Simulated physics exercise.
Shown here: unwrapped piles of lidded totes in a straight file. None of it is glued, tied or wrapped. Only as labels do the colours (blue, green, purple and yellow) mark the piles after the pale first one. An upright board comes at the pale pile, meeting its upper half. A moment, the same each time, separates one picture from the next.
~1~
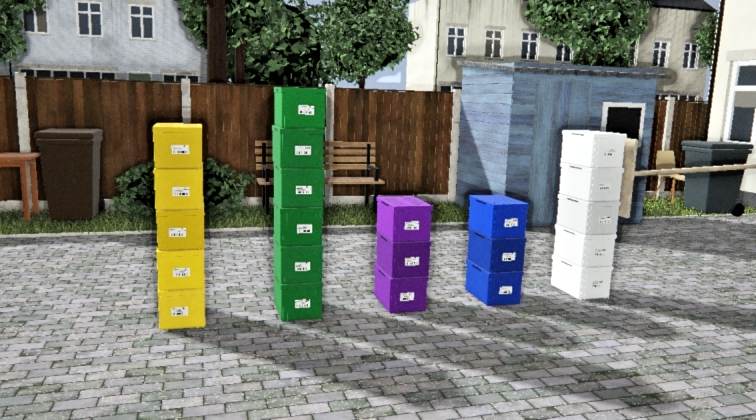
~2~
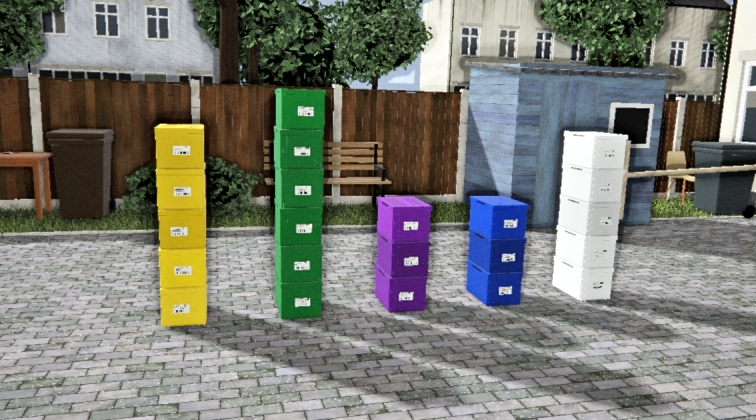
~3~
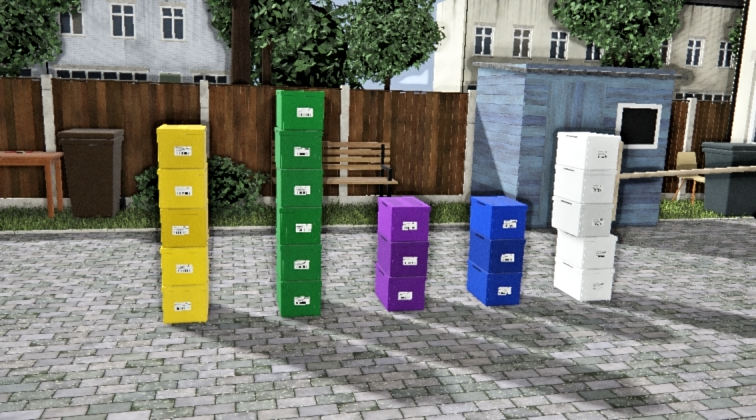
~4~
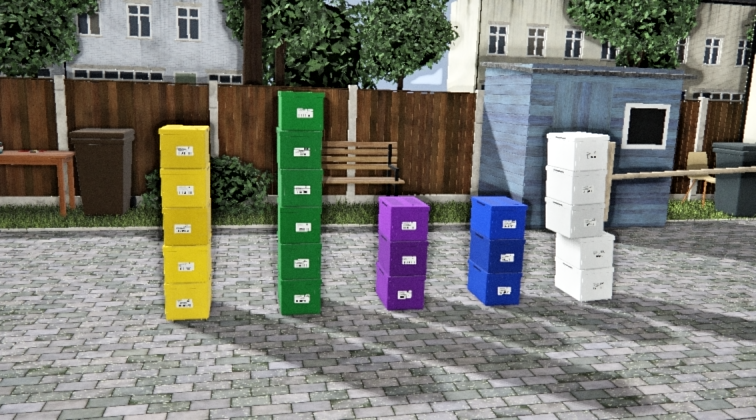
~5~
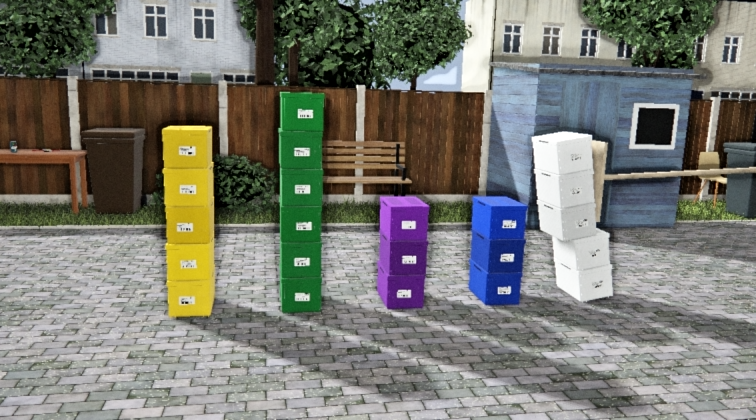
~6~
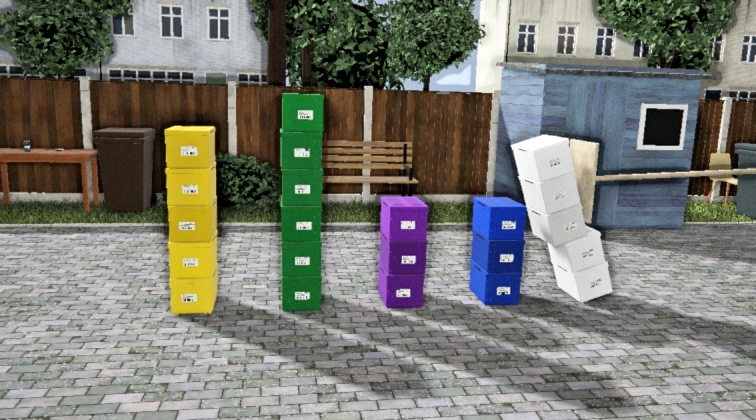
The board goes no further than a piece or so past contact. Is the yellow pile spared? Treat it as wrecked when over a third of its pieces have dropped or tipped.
Yes.
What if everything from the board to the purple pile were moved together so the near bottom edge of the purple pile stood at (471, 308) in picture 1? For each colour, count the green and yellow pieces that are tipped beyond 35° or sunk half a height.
Pile by pile, green 0, yellow 0.
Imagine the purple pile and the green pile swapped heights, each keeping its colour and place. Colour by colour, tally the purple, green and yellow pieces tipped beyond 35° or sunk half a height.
Pieces down at the end - purple: 5, green: 3, yellow: 4.
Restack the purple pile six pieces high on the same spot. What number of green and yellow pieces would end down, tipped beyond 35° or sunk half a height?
Colour by colour, the counts come to green 6 and yellow 5.
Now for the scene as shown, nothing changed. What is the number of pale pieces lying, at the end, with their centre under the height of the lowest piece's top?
Count = 2.
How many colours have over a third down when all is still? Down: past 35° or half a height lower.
The number is 2.
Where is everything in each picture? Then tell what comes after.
In the first frame (pixels give the middle of a visible side; the camera moves round a little), board (634, 169) not yet touching; top yellow tote (178, 148); top blue tote (510, 222); none of the others has stirred.
Board (627, 170) pushing; top yellow tote (180, 149), in the second frame.
Board (619, 171) pushing; top yellow tote (181, 150), in the third frame.
Board (611, 171) pushing, top of the pale pile leaning barely; top yellow tote (183, 150); none of the others has stirred, in the fourth frame.
Board (603, 172) pushing, top of the pale pile leaning a little; top yellow tote (185, 150); none of the others has stirred, in the fifth frame.
Board (595, 173) pushing, top of the pale pile leaning clearly; top yellow tote (187, 150); top green tote (303, 114); none of the others has stirred, in the sixth frame.
Shortly afterwards, 3 of the pale pile down; none of the 5 yellow totes down (0 of 17 in all colours); top yellow tote unmoved; top blue tote half its height from its place.
Next, 5 of the pale pile down; none of the 5 yellow totes down (0 of 17 in all colours); top yellow tote unmoved; top blue tote tilted well over, a little lower.
Some moments later, 5 of the pale pile down; none of the 5 yellow totes down (3 of 17 in all colours); top yellow tote unmoved; top purple tote tilted clearly, a little lower.
In the end, 5 of the pale pile down; none of the 5 yellow totes down (5 of 17 in all colours); top yellow tote unmoved; top green tote a little from its place. From the last view, middles, top yellow tote near (191, 147), top green tote near (299, 112).
